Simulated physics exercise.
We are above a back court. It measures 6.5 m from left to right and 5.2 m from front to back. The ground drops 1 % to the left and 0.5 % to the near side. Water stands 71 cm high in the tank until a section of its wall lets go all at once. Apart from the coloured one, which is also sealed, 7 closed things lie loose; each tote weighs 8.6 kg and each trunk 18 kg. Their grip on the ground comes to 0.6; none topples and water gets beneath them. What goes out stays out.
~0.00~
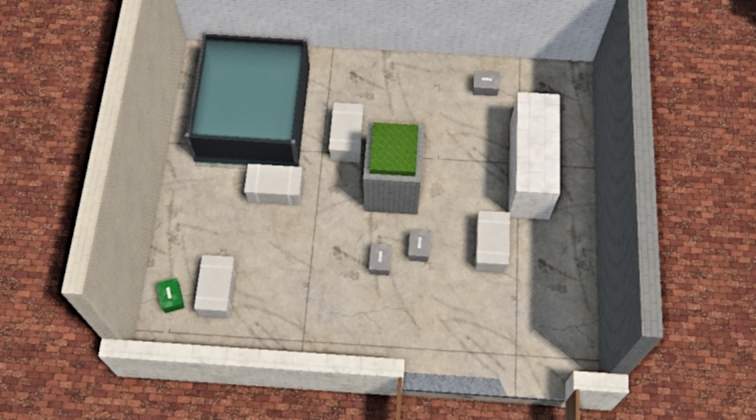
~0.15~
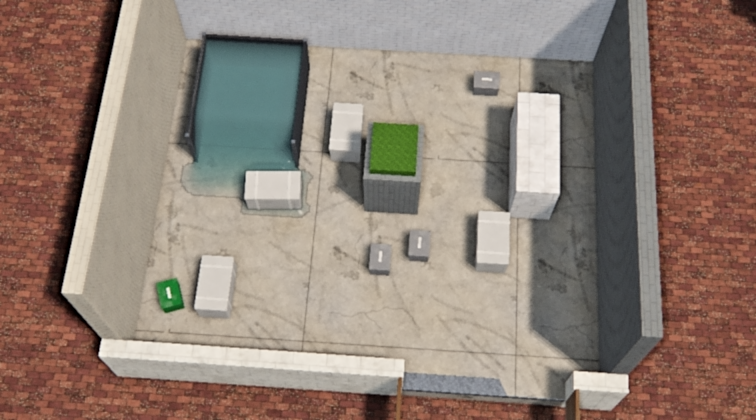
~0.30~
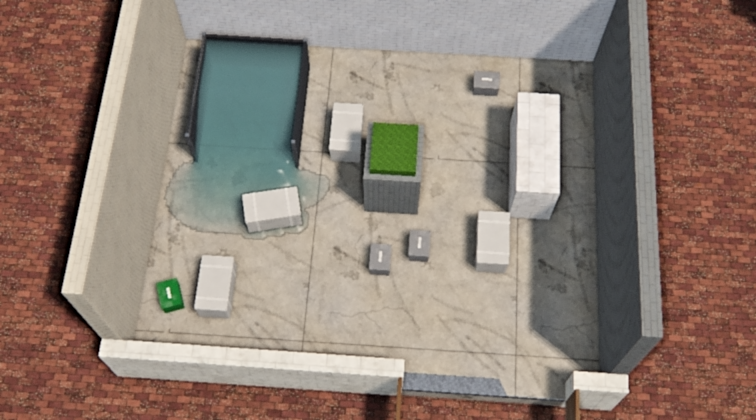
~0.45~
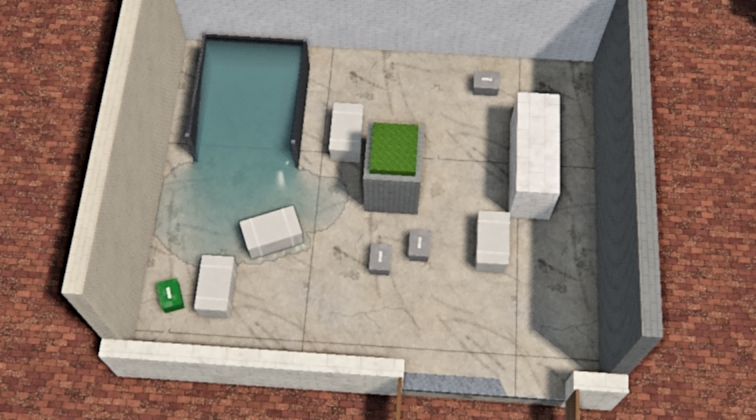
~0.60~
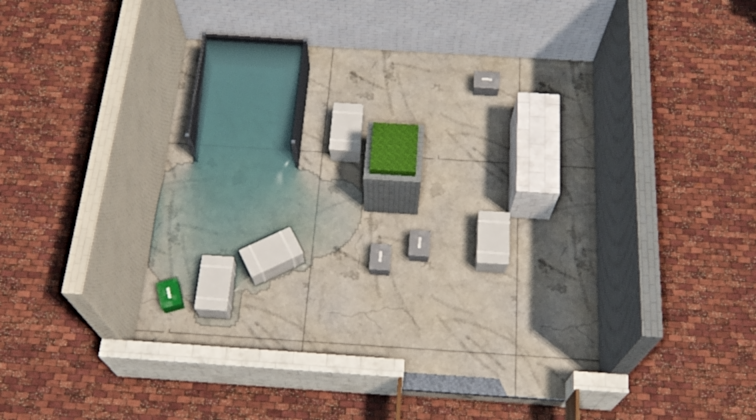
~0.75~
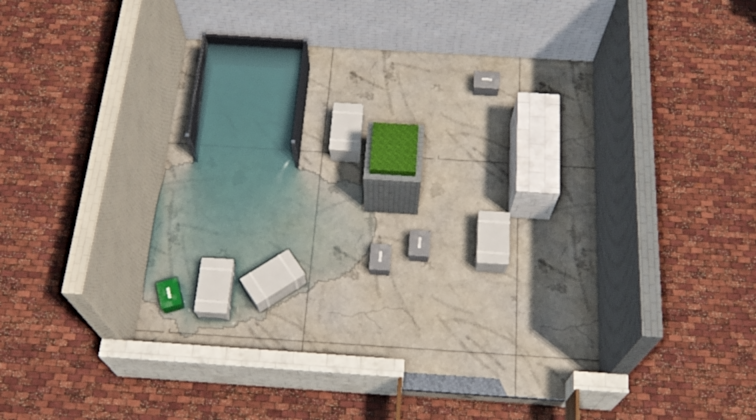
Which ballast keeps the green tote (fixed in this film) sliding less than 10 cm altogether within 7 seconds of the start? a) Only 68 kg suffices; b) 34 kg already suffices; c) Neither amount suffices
Option a: Only 68 kg suffices.
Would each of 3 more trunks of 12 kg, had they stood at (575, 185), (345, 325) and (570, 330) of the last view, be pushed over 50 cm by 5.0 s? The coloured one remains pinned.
Results, in sequence: Not exceeded / exceeded / not exceeded.
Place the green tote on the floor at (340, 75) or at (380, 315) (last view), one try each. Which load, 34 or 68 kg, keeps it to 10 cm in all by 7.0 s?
Respectively, first option suffices; second option only.
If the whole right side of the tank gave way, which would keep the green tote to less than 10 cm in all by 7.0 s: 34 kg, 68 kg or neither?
Well, in that case the light one does it.
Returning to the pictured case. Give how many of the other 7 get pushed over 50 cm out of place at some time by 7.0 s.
The number is 5.
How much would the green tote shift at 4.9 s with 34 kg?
Close to 40 centimetres.
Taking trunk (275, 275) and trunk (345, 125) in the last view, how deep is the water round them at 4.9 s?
I'd put it at 10 cm and 3 cm respectively.
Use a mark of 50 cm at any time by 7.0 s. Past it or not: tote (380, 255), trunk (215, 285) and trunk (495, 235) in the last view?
Beyond the mark, beyond the mark, beyond the mark.
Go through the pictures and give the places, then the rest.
The first frame shows the green tote at (169, 293) rests on the ground; 2.7 m2 under water; 0 of 8 have shifted.
The second frame shows the green tote at (169, 293), on the bottom; 3.5 m2 under water; 1 of 8 have shifted.
The third frame shows the green tote at (169, 293), on the bottom; 4.7 m2 under water; 1 of 8 have shifted.
The fourth frame shows the green tote at (169, 293), on the bottom; 6.3 m2 under water; 1 of 8 have shifted.
The fifth frame shows the green tote at (169, 293), on the bottom; water covers 7.8 m2; 1 of 8 have shifted.
The sixth frame shows the green tote at (169, 293), on the bottom; 9.1 m2 under water; 1 of 8 have shifted.
After 1.4 s the green tote would be 23 cm from its start with 34 kg and 0 cm from its start with 68 kg; 17 cm of water round it then.
After 3.1 s the green tote would be 43 cm from its start with 34 kg and 0 cm from its start with 68 kg; 23 cm of water round it then.
After 4.9 s the green tote would be 43 cm from its start with 34 kg and 0 cm from its start with 68 kg; 11 cm of water round it then.
After 7.0 s the green tote would be 43 cm from its start with 34 kg and 0 cm from its start with 68 kg; 8 cm of water round it then.
